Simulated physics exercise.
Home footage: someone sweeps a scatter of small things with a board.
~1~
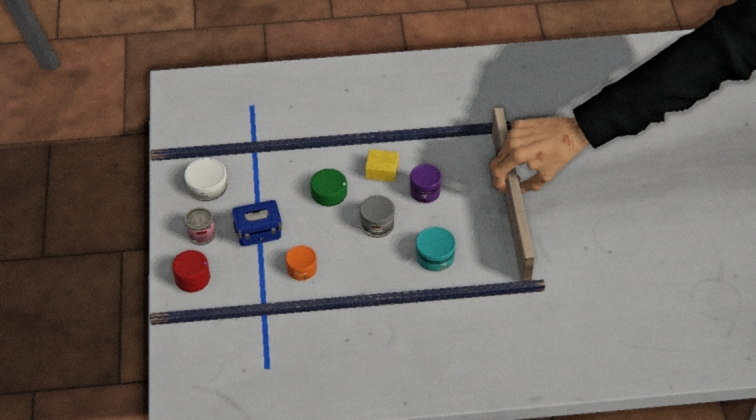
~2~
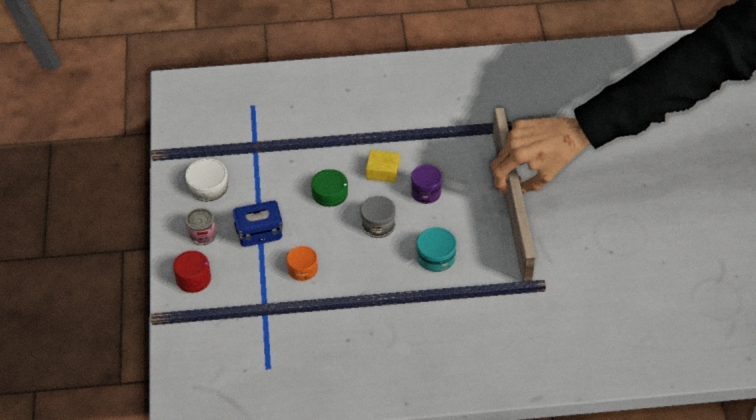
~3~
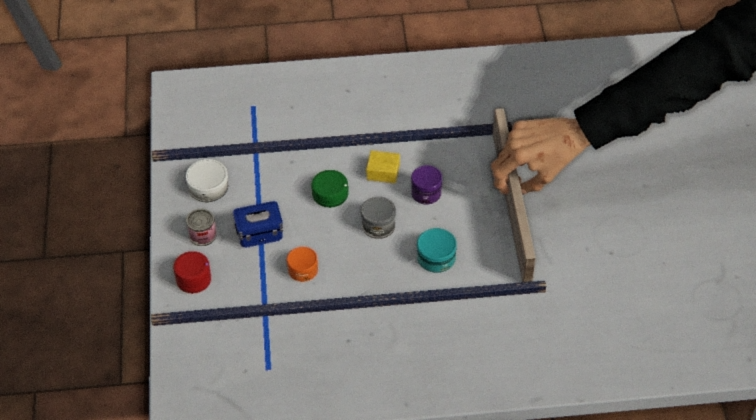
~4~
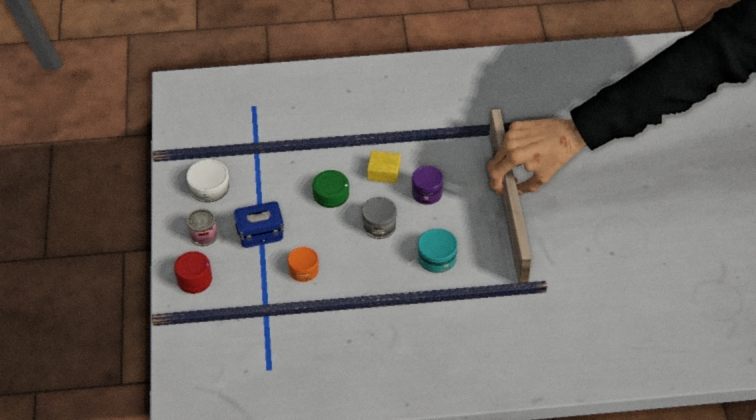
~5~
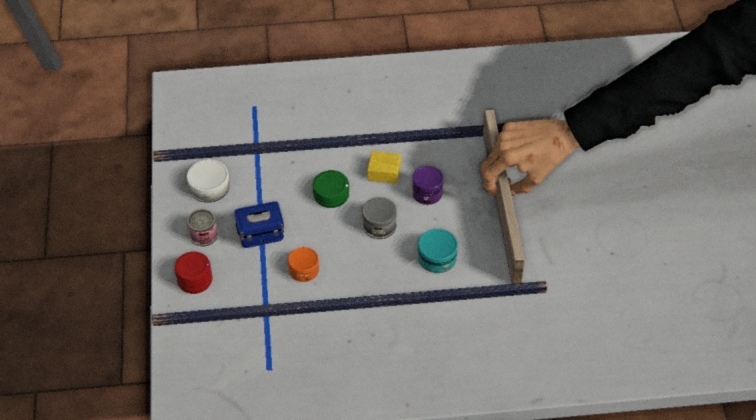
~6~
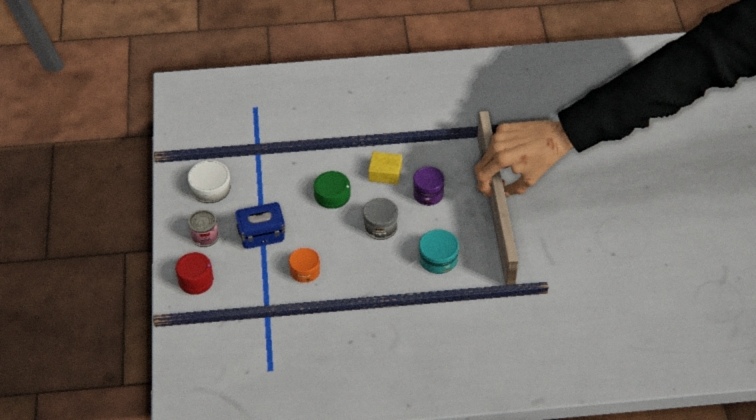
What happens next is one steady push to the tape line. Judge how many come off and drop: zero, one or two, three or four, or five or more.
Pretty sure the pieces that leave the surface number zero this time.
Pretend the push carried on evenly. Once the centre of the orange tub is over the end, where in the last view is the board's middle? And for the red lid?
Orange tub: (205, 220); red lid: (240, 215).
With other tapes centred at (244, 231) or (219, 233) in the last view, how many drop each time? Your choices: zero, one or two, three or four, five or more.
Not one; one or two.
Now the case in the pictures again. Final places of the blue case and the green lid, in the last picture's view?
First: About (206, 228); second: About (214, 201).
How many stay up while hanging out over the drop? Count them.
0, I think.
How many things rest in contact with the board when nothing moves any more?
That number would be 4.
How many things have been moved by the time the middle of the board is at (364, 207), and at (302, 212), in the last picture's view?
One spot: 5. Other spot: 7.
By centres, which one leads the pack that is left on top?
It's the pink tin that is foremost.
A little later, none off yet; red lid at rest near (195, 273); pink tin at rest near (204, 229); white pot at rest near (210, 182).
When it is over, the number that fall off is zero.
